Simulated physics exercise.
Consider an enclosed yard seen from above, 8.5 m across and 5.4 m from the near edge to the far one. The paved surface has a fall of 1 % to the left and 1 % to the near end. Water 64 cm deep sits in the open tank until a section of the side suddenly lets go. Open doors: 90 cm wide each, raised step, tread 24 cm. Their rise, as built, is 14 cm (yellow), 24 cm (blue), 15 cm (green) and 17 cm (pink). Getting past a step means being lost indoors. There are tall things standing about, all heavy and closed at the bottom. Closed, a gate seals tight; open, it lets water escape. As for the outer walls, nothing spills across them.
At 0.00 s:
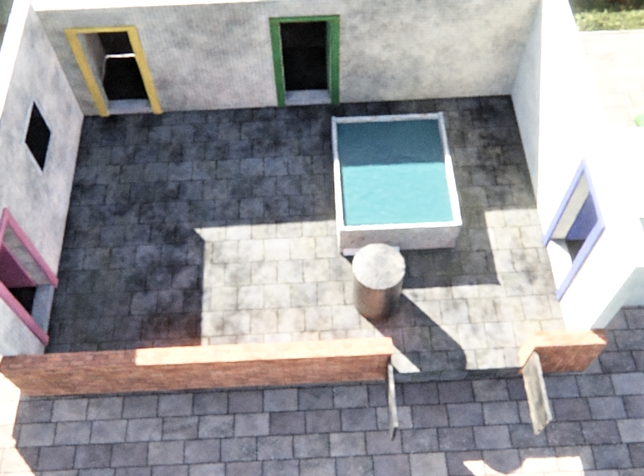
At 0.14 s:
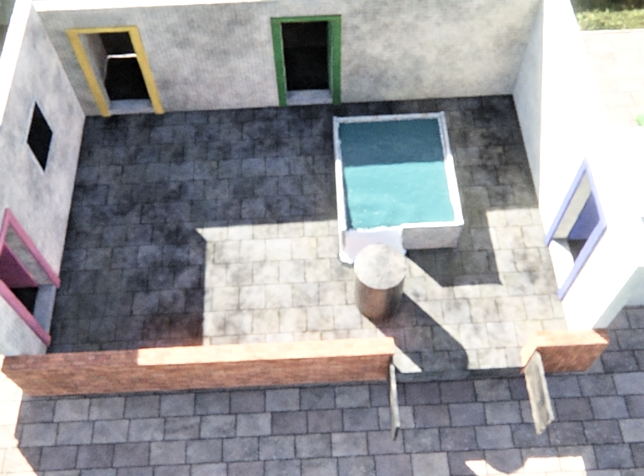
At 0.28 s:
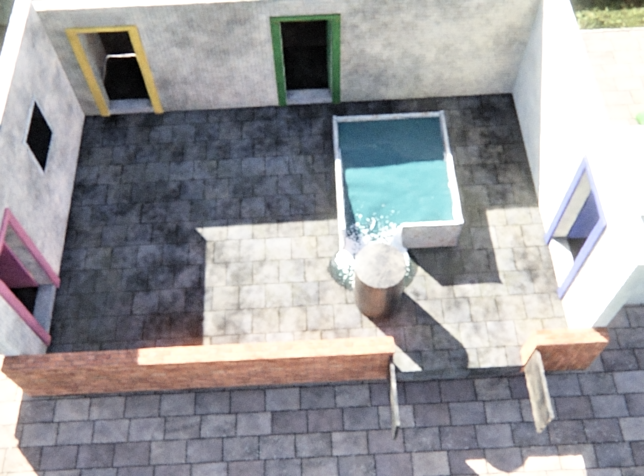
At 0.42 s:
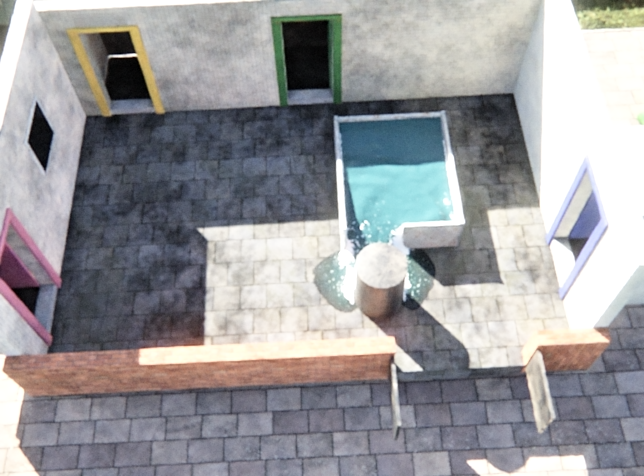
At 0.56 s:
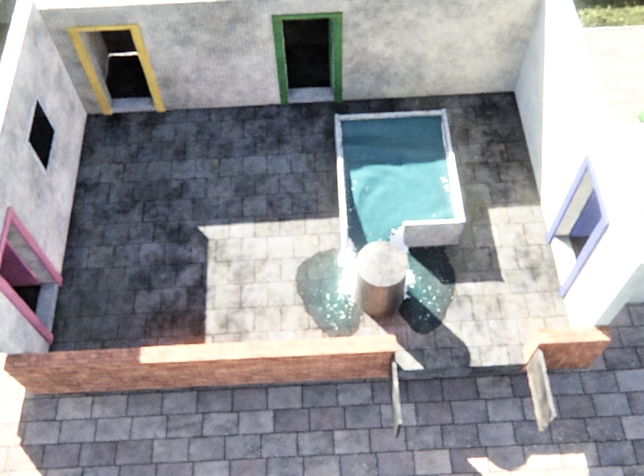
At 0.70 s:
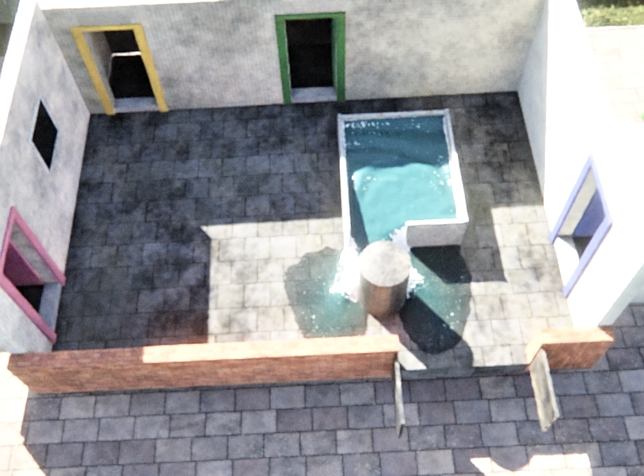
Water bursting from the near corner of a raised open tank, splashing around a round pillar and spreading across yard paving.
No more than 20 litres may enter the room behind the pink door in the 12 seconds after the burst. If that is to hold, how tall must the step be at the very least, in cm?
Close to 18 cm is just enough.
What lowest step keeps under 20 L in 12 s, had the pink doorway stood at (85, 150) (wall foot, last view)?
Roughly 7.5 cm.
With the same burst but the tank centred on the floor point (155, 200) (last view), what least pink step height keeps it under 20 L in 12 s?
27 cm or thereabouts.
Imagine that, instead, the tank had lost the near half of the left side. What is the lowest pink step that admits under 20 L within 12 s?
In that case about 21 cm.
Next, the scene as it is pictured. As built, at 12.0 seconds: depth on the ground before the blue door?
Depth: Near 3.5 cm.
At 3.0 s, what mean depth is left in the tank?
Roughly 33 cm on average.
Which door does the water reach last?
Final door: Green.
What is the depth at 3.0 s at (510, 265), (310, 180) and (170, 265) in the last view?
Roughly 2, 0 and 2 cm, in turn.
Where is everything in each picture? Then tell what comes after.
The open tank at (393, 171) is whole and still, 64 cm deep; the pink door at (28, 285) is dry, in the first frame.
Water pours out at a hidden place and has run 0.3 m, to (351, 264); about 9 cm deep outside, 64 cm at the back, in the second frame.
The front is at a hidden place, 0.8 m from the gap at a hidden place; 0.7 m2 of floor is wet, 64 cm left at the back, in the third frame.
The gap is at a hidden place, the front 1.1 m out at (417, 301); the back of the open tank holds 64 cm, in the fourth frame.
The front is at (332, 331), 1.6 m from the gap at a hidden place; 2.2 m2 of floor is wet, 64 cm left at the back, in the fifth frame.
Water pours out at a hidden place and has run 2.0 m, to a hidden place; about 4 cm deep outside, 60 cm at the back; 4.1 m in a straight line remain to the pink door at (36, 283), in the sixth frame.
After 1.4 s water covers 20 % of the floor, deepest (54 cm) near (377, 267); it has not reached the pink door.
After 3.0 s water covers 45 % of the floor, deepest (34 cm) near (377, 267); 21 cm at the pink door, 1 litre in over its 17 cm step.
After 12.0 s water covers 95 % of the floor, deepest (11 cm) near (377, 267); 9 cm at the pink door, 27 litres in over its 17 cm step.
At the pink door as built, the water arrived by 2.7 s and peaked near 23 cm at 3.4 s.
With a step of 15 cm, 47 litres would have come in within the 12 s; with 20 cm, 12 litres. So under 20 litres takes about 18 cm.
